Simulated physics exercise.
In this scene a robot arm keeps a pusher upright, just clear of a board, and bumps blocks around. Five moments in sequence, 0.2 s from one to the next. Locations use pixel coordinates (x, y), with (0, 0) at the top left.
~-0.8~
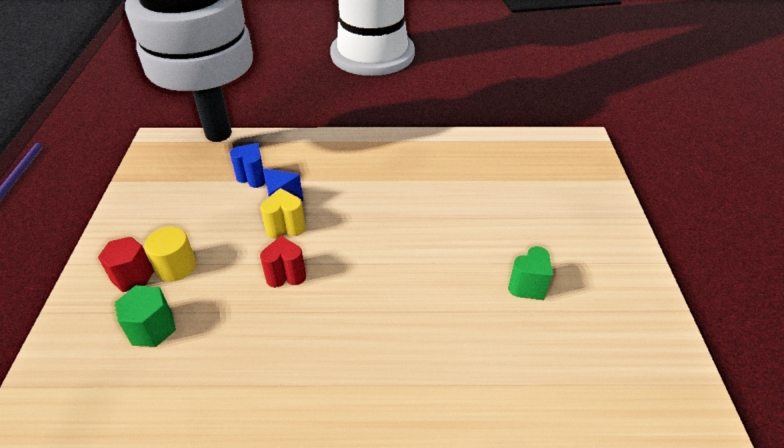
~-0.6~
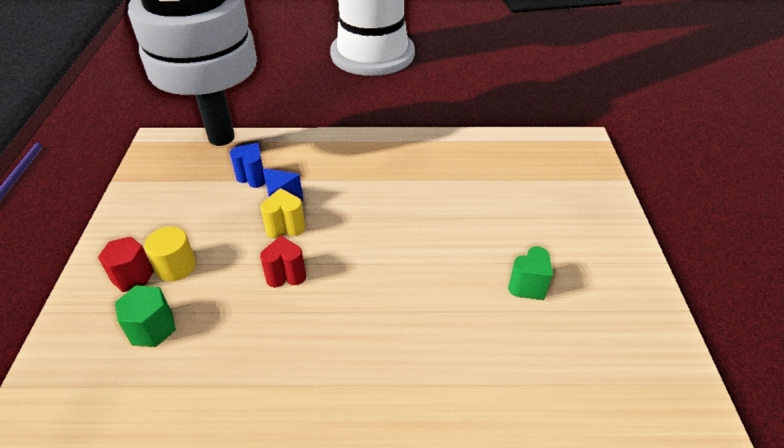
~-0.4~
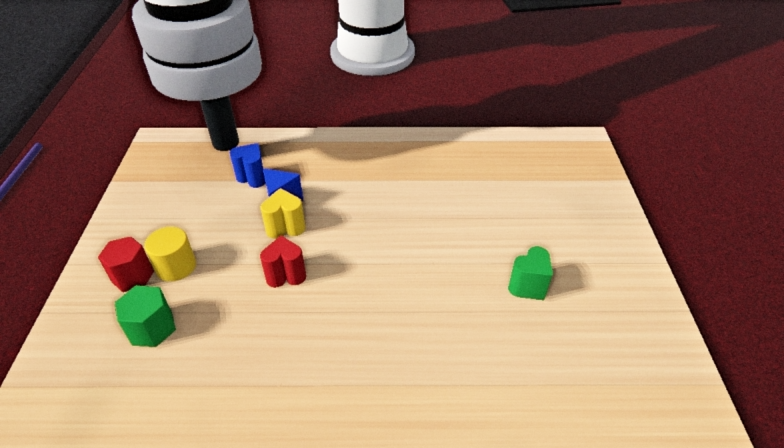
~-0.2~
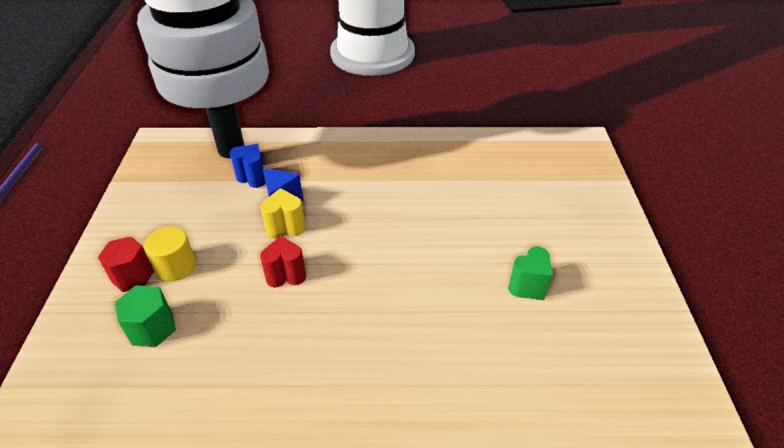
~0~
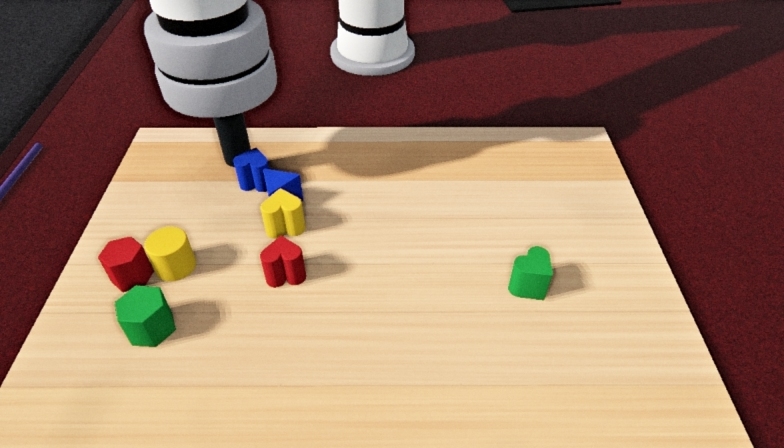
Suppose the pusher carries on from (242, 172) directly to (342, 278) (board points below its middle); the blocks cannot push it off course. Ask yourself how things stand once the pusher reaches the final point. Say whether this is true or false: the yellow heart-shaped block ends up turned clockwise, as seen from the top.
This is true.
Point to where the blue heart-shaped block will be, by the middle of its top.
I'd expect the centre of its top face to be at (293, 168).
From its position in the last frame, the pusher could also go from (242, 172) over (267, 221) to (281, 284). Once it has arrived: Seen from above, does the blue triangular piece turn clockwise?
That would be a yes.
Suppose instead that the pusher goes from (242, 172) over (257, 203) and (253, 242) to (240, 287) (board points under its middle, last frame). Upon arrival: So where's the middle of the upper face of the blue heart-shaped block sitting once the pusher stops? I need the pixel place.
Just about (279, 167).
The first path, step by step. One third of the way, pusher (268, 192); blue heart-shaped block (292, 168), turned 70° anticlockwise; blue triangular piece (303, 184), turned 70° clockwise; yellow heart-shaped block (285, 205), turned 25° clockwise.
Two thirds of the way, pusher (301, 227); blue heart-shaped block (293, 168), turned 75° anticlockwise; blue triangular piece (316, 192), turned 15° anticlockwise; yellow heart-shaped block (304, 235), turned 50° clockwise.
At the end, pusher (341, 266); blue heart-shaped block (293, 168), turned 75° anticlockwise; blue triangular piece (316, 192), turned 15° anticlockwise; yellow heart-shaped block (317, 273), turned 90° clockwise; red heart-shaped block (278, 257), turned 20° clockwise.
